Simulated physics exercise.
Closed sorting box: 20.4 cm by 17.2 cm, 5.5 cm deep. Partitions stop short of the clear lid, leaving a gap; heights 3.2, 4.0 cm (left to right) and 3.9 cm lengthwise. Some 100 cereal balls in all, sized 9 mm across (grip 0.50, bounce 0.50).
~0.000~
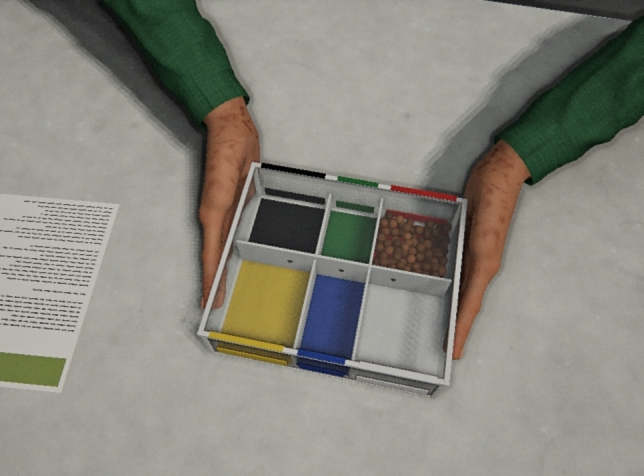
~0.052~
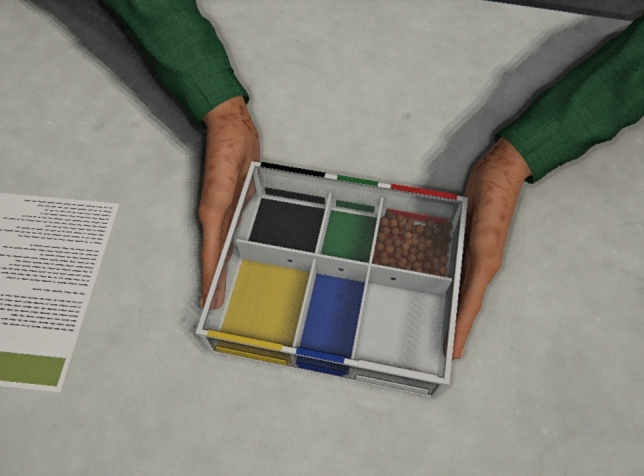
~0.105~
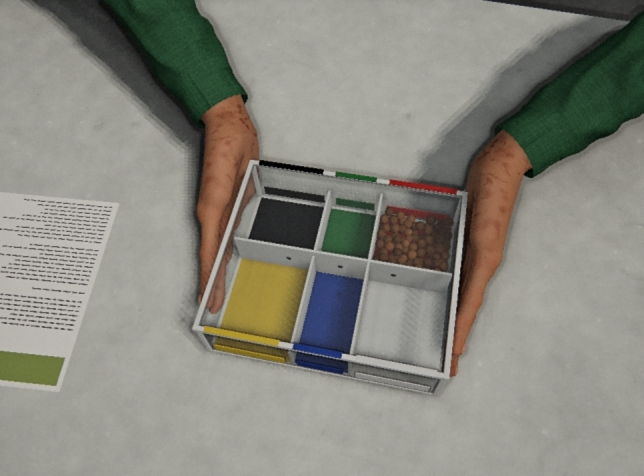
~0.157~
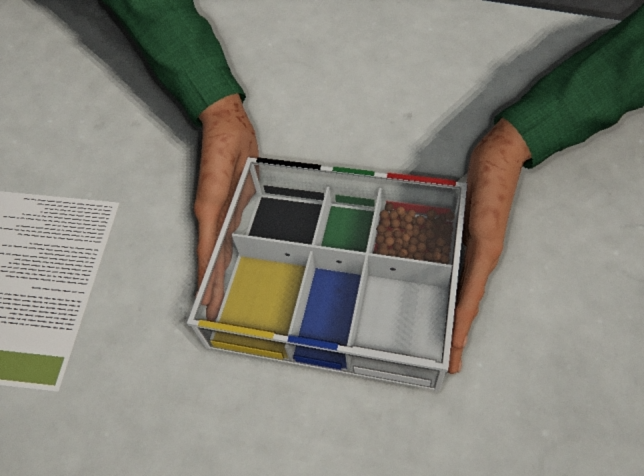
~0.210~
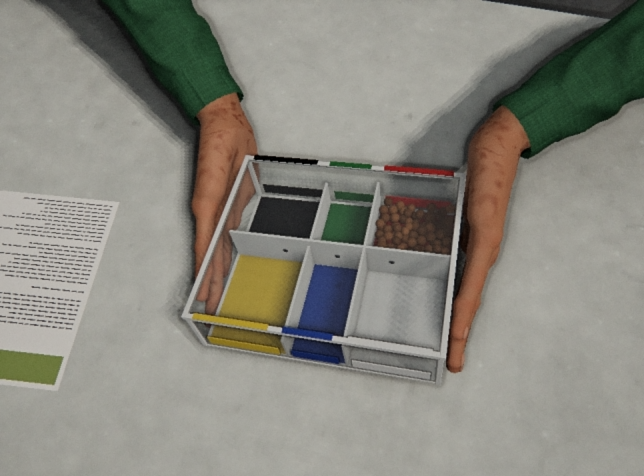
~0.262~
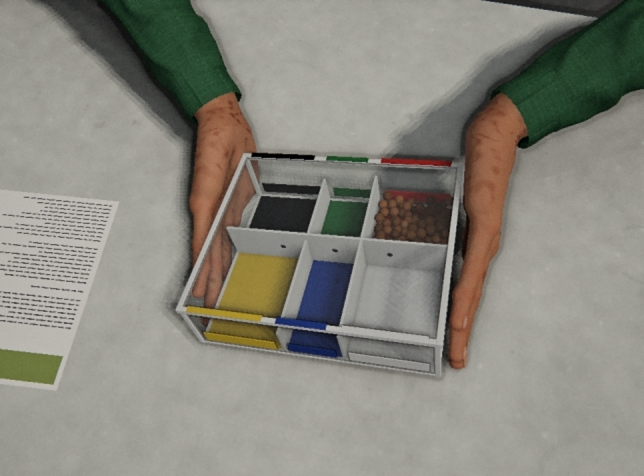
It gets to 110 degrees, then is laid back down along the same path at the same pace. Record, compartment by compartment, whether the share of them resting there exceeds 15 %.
Red: Exceeds; blue: Does not exceed; green: Does not exceed; yellow: Does not exceed; white: Does not exceed; black: Exceeds.
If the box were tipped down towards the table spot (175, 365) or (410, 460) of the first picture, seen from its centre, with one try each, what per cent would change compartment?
I'd put it at roughly 40 per cent for the first tilt and roughly 25 per cent for the second.
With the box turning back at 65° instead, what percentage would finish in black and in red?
With that change, black ends at 0 percent while red ends at 100 percent.
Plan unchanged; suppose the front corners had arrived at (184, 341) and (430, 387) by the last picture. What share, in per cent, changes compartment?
Then around 40 percent would end up out of place.
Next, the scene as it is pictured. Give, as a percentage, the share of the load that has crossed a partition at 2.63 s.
Near 20 per cent of it.
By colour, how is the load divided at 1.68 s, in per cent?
Shares - red: 85; blue: 0; green: 5; yellow: 0; white: 0; black: 10.
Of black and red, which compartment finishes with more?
The red one.
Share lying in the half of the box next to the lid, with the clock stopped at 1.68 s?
About 60 %.
After 1.68 s, tilt 110 degrees; red 85 %, green 5 %, black 10 %.
Then, at 2.63 s, tilt 50 degrees; red 80 %, black 20 %.
After 3.57 s, tilt 0 degrees; red 75 %, green 5 %, black 20 %.
At rest (4.1 s), red 75 %, blue 0 %, green 5 %, yellow 0 %, white 0 %, black 20 %.
